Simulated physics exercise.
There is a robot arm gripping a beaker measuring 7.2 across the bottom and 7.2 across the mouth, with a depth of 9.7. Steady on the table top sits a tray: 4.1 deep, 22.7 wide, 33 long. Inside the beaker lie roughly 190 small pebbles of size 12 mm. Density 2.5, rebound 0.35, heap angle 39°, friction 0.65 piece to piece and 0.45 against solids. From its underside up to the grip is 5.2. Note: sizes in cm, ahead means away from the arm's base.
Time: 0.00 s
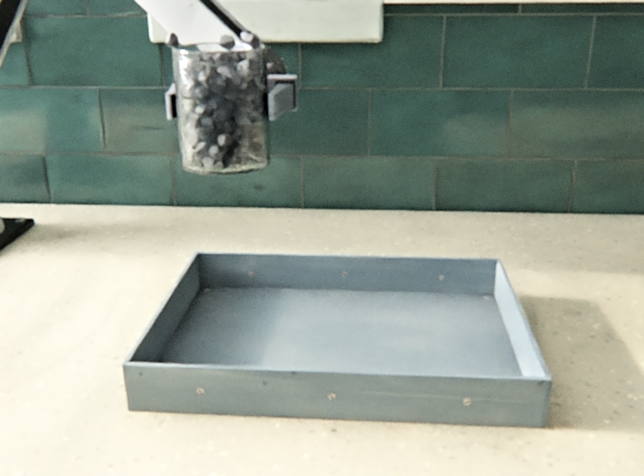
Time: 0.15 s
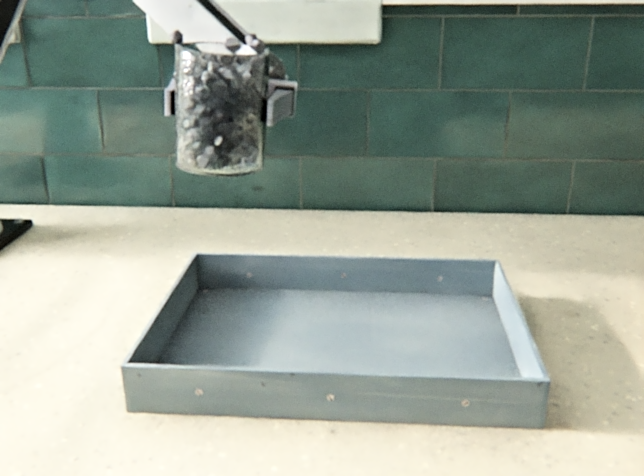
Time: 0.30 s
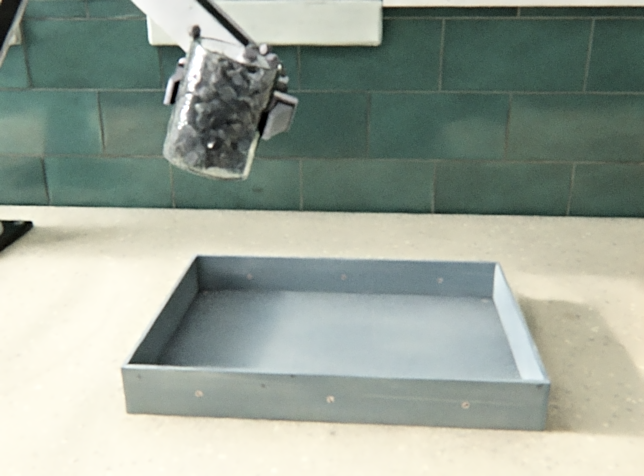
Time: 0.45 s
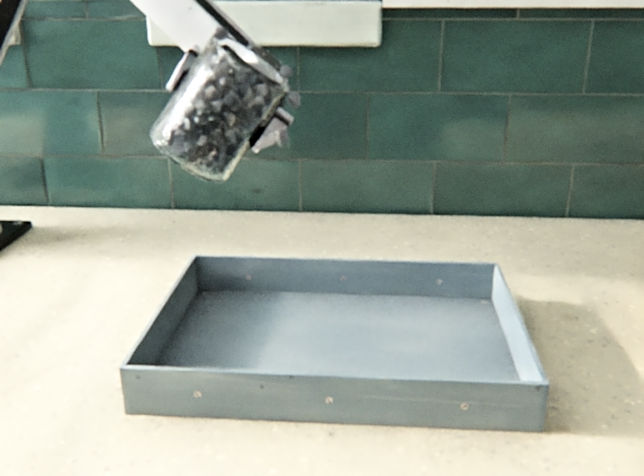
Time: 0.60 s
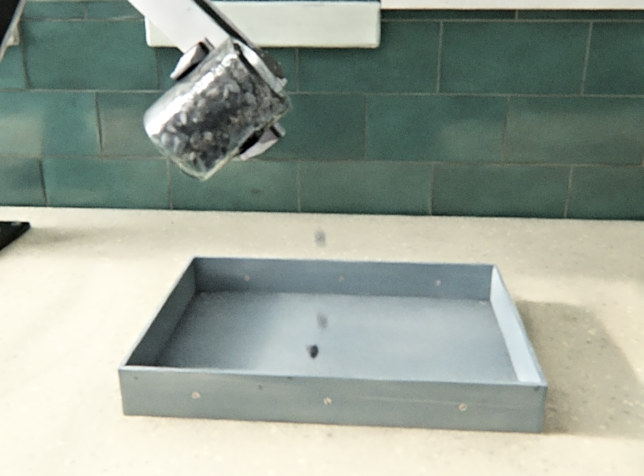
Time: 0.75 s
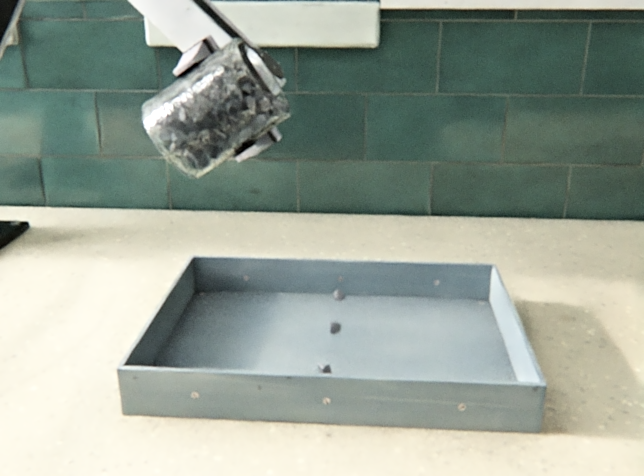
A robot arm's gripper holds a clear beaker packed with dark grey pebbles above a shallow blue-grey tray on a pale speckled counter, seen from the front and slightly above, with green tiles behind. The arm gradually tilts the beaker well over on its side, its base swinging left, while the view stays almost still. Three pebbles drop into the tray, and the rest remain in the beaker.
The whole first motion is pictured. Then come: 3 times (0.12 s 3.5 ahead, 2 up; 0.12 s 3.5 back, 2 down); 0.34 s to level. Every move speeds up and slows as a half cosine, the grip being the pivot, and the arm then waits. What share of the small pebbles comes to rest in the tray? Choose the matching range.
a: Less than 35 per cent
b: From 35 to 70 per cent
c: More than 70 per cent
(a) Less than 35 per cent.
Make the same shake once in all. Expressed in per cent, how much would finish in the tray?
I'd expect something close to 15 per cent.
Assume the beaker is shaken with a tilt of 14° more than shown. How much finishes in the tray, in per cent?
I'd put it at around 55 per cent.
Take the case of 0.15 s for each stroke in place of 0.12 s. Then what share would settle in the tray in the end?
That gives about 10 percent.
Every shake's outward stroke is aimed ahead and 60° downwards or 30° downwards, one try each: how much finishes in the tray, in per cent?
About 5 and 5 per cent.
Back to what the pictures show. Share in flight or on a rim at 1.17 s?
That comes to about 3 per cent, more or less.
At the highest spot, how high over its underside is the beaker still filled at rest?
I'd say close to 9.0 cm.
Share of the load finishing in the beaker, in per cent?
Near 75 in a hundred.
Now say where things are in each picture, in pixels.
The beaker middle at (223, 109), level; upper third of the load around (224, 82), from x 170 to 260, top at y 35; 186 in the beaker, in the first picture.
The beaker middle at (222, 110), tilted 5° forward; upper third of the load around (223, 83), from x 175 to 260, top at y 35, in the second picture.
The beaker middle at (221, 111), tilted 19° forward; upper third of the load around (225, 85), from x 175 to 270, top at y 30, in the third picture.
The beaker middle at (219, 111), tilted 37° forward; upper third of the load around (223, 88), from x 165 to 295, top at y 35; 183 in the beaker, 3 in flight or on a rim, in the fourth picture.
The beaker middle at (217, 111), tilted 51° forward; upper third of the load around (220, 90), from x 160 to 320, top at y 65; 183 in the beaker, 2 in the tray, 1 in flight or on a rim, in the fifth picture.
The beaker middle at (216, 111), tilted 56° forward; upper third of the load around (220, 91), from x 160 to 340, top at y 65; 183 in the beaker, 3 in the tray, in the sixth picture.
After 1.17 s, tilted 56° forward, highest piece 27 above the table; 158 in the beaker, 23 in the tray, 5 in flight or on a rim.
After 1.60 s, tilted 39° forward, highest piece 25 above the table; 137 in the beaker, 46 in the tray, 3 in flight or on a rim.
After 2.01 s, level, highest piece 27 above the table; 137 in the beaker, 49 in the tray.
After 3.06 s, level, highest piece 27 above the table; 137 in the beaker, 49 in the tray.
In the end, 137 in the beaker, 49 in the tray. That is 26 % in the tray.
